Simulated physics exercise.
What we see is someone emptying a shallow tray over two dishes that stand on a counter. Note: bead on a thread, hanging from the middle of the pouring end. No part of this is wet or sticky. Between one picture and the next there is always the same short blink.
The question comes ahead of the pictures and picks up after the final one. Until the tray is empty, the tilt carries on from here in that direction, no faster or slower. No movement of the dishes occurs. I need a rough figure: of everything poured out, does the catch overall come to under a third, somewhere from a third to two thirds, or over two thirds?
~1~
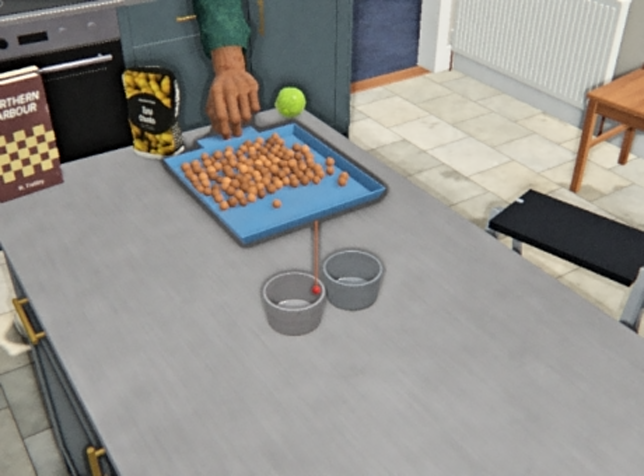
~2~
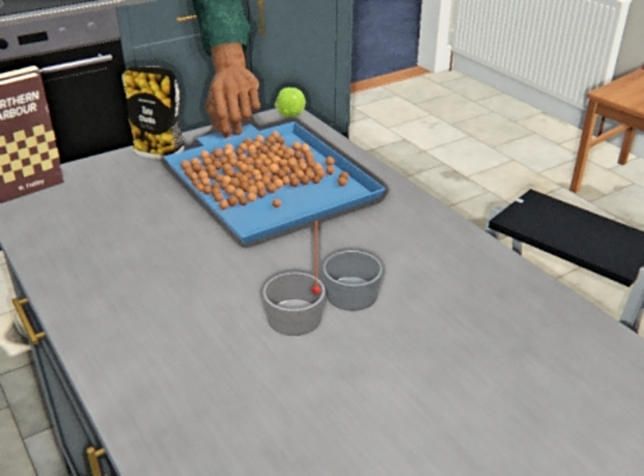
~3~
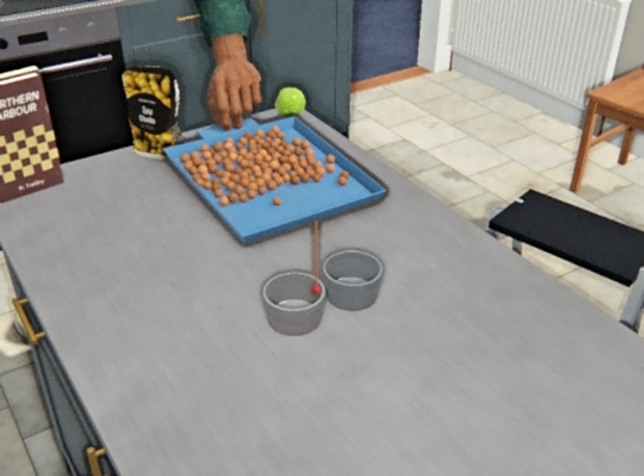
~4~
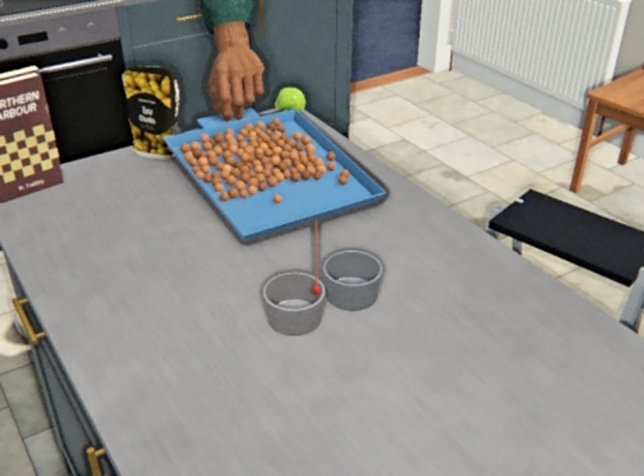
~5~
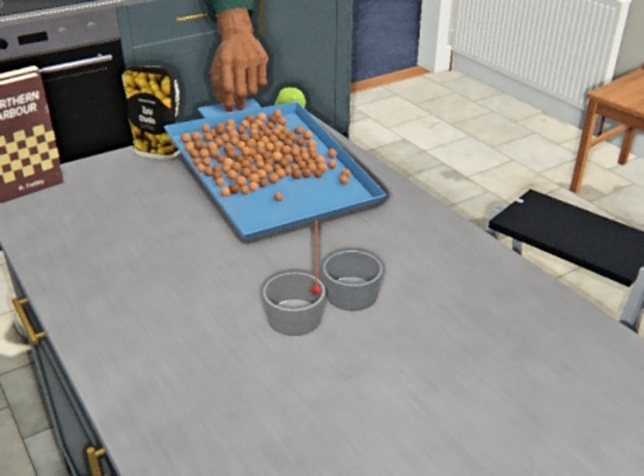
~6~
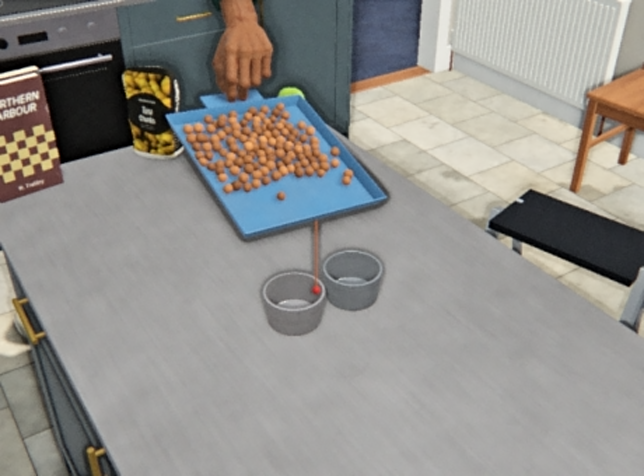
The share caught will be small, beneath a third of the load.
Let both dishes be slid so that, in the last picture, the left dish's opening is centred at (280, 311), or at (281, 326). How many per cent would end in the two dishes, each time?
The first try gives 10 per cent, the second 30 per cent.
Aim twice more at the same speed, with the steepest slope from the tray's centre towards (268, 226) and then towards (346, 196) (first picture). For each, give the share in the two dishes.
The first comes to 0 %, while the second comes to 30 %.
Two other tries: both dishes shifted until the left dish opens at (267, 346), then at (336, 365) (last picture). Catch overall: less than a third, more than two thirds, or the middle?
Under a third; under a third.
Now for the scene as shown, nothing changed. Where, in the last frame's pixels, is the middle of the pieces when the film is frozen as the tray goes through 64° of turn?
The middle of the load sits near (355, 216).
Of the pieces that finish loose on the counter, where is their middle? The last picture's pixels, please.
Those pieces end up centred close to (395, 337).
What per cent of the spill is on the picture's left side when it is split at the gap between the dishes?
About 10 per cent.
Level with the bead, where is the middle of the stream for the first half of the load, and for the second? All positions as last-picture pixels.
The first part at (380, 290); the rest at (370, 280).
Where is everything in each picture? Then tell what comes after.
The first frame shows corners of the pouring end (244, 233) and (378, 188), level; middle of the load (258, 169), hazelnuts; left dish (310, 318); right dish (369, 293); bead on its thread (316, 290).
The second frame shows corners of the pouring end (244, 233) and (379, 188), level; middle of the load (258, 167).
The third frame shows corners of the pouring end (245, 232) and (379, 189), tipped barely, lowest at the right corner; middle of the load (258, 163).
The fourth frame shows corners of the pouring end (246, 231) and (379, 191), tipped a little, lowest at the right corner; middle of the load (259, 157).
The fifth frame shows corners of the pouring end (246, 230) and (380, 193), tipped a little, lowest at the right corner; middle of the load (260, 151).
The sixth frame shows corners of the pouring end (247, 229) and (380, 195), tipped clearly, lowest at the right corner; middle of the load (263, 146); left dish (310, 318); right dish (369, 293).
Just after the last frame, tray tipped steeply; roughly half on the tray; roughly a quarter outside both; roughly a quarter in the air.
A moment on, tray tipped past a quarter turn; just a few in the right dish; almost all outside both; about a tenth in the air.
Further on, tray tipped past a quarter turn; just a few in the right dish; almost all outside both.
When it is over, tray tipped past a quarter turn; not one in the left dish; just a few in the right dish; almost all outside both.
